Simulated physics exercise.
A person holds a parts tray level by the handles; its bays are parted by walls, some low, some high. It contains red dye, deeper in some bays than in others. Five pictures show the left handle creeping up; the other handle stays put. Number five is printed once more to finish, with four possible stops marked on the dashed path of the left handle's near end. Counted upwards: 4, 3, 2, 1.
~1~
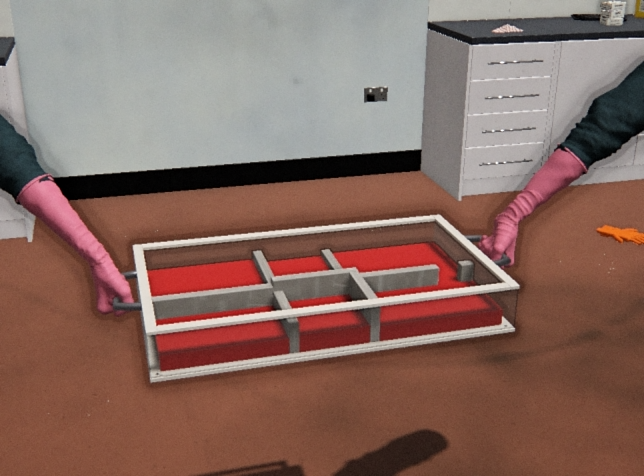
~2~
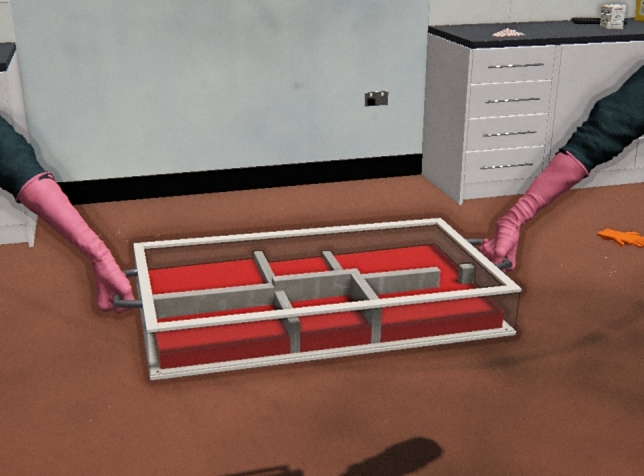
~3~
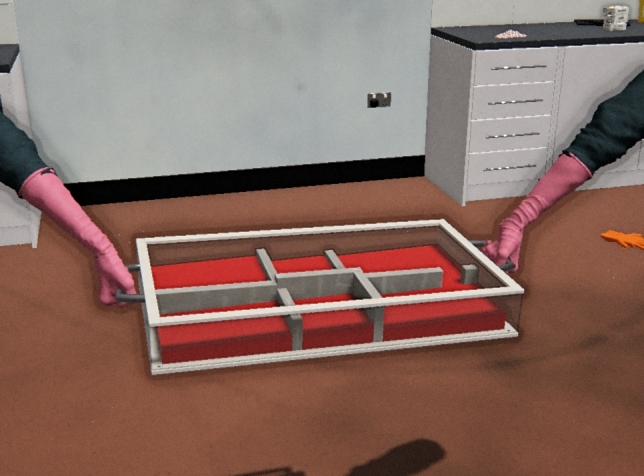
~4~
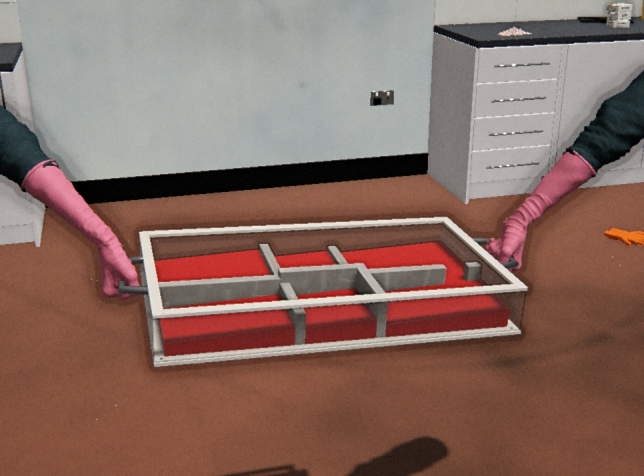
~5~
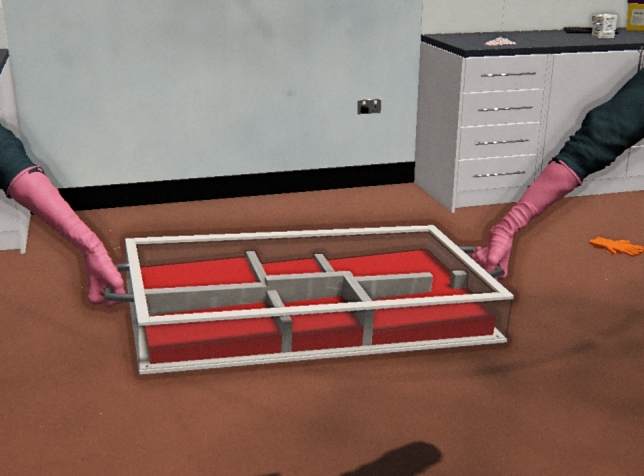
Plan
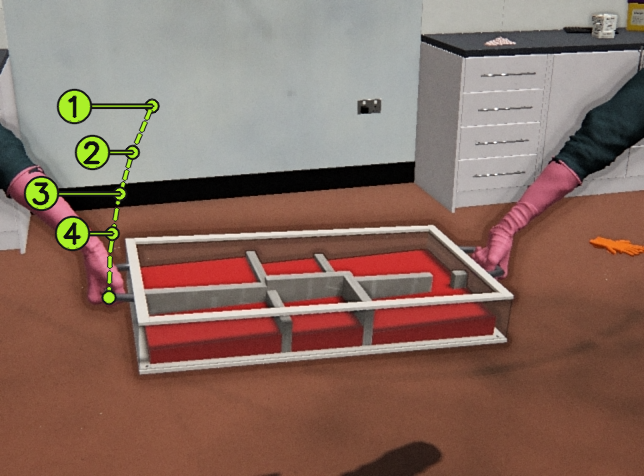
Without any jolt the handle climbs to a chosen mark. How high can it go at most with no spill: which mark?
Go for 3.
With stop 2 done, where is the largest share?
It is the back right one.
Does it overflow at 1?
Yes.
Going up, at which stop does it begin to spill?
It is 2.
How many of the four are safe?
Two of them.
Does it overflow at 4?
No, not at all.
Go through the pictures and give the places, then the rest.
The tray is level; deepest in the back left bay, at (209, 285), shallowest in the back middle; left handle at (116, 292), in the first picture.
Tipped about 1° down to the right; no wall is crossed; left handle at (116, 289), in the second picture.
Tipped about 2° down to the right; no wall is crossed; left handle at (119, 284), in the third picture.
Tipped about 3° down to the right; no wall is crossed; left handle at (122, 276), in the fourth picture.
Tipped about 3° down to the right; deepest in the back left bay, at (201, 282), shallowest in the back middle; left handle at (107, 283), in the fifth picture.
In lime, 1 at (152, 106); 2 at (132, 152); 3 at (119, 193); 4 at (112, 233).
With 1, about 31 % goes over the rim.
With 2, about 10 % goes over the rim.
With 3, nothing spills; the back right bay holds the most.
With 4, nothing spills; the back right bay holds the most.
